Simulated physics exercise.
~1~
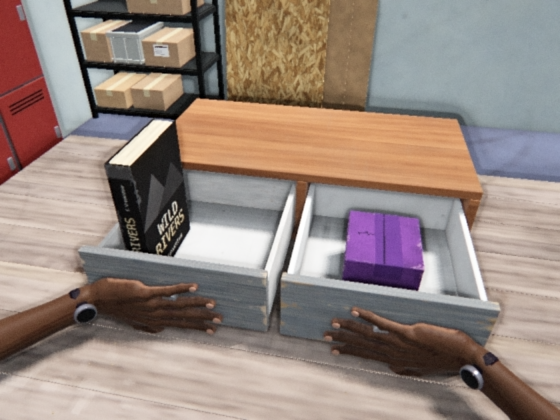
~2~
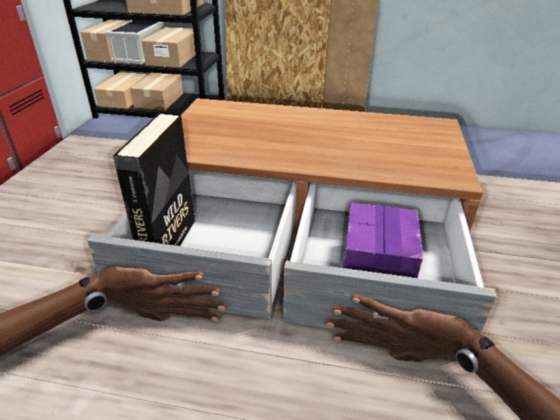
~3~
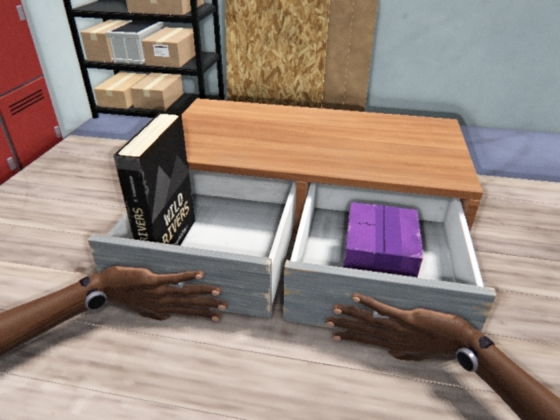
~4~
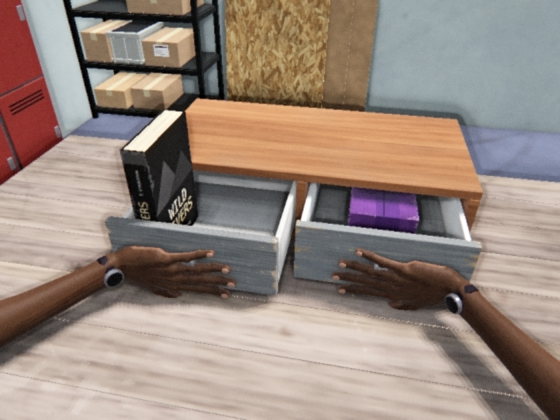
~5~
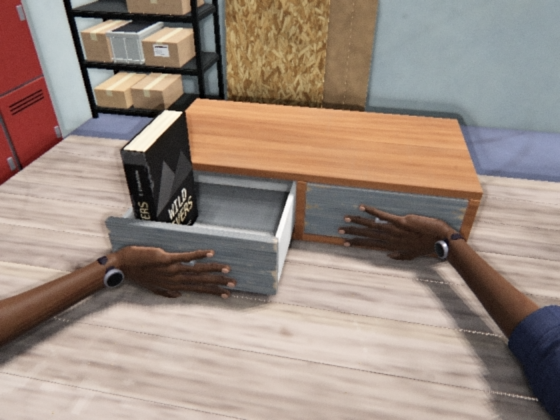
Two hands with dark wristbands press against the grey fronts of two open drawers, seen from above and in front, in a wide chest with an orange-brown wooden top on a pale plank surface. A black book stands upright in the left drawer, rising well above its sides, and a purple box sits in the right one. The hands ease both drawers inward a little, pause, then push them further together. The left drawer then stops with the book against the chest's edge. The right drawer slides on, hiding the box, and ends shut flush, while the left stays ajar.
